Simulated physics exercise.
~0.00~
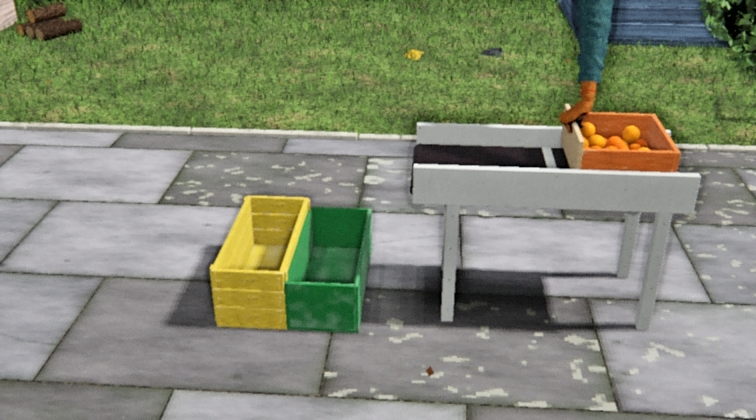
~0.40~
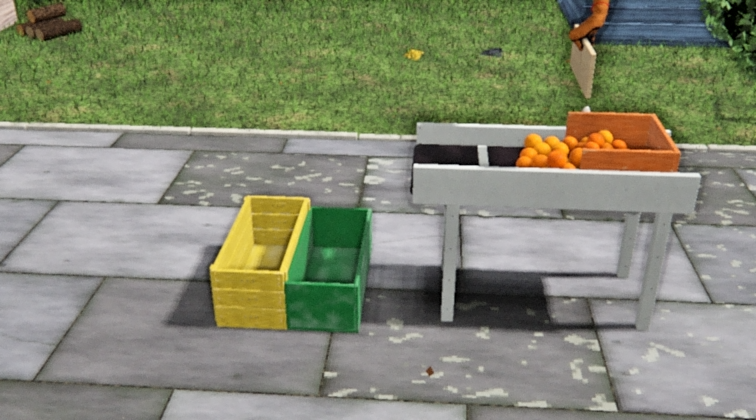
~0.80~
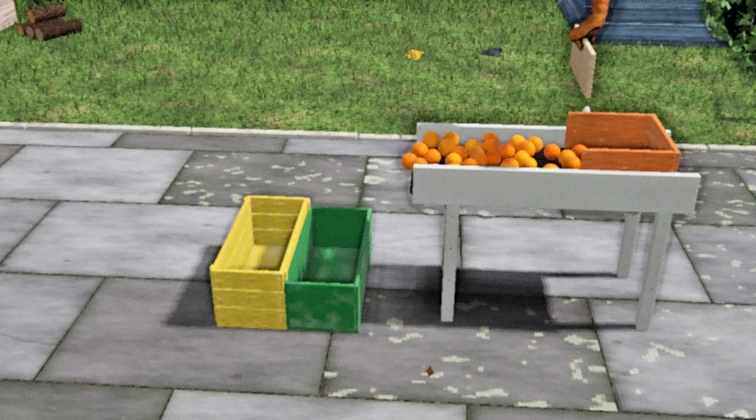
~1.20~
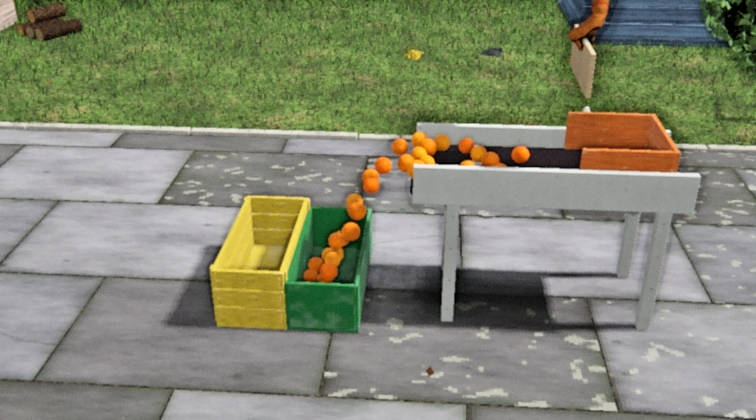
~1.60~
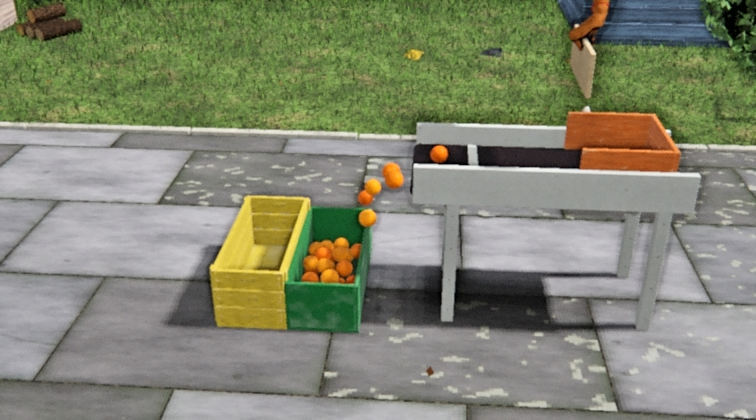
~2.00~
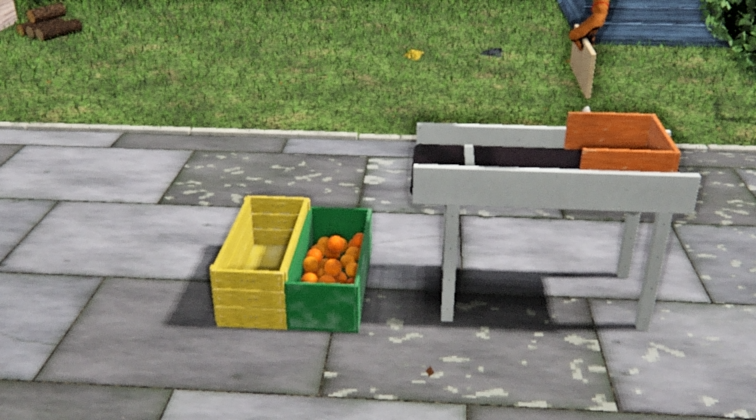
Bright oranges sit in an orange pen at the right end of a grey conveyor table, seen from slightly above on a paved patio beside a lawn. A green bin and a yellow box stand side by side on the slabs to the left. A gloved hand lifts the pen's pale gate away, and the oranges spread leftward along the dark, white-striped belt. They pour off its left end in a curving stream and drop into the green bin. The last few follow, leaving the belt and pen empty, the oranges heaped in the green bin and the yellow box empty.
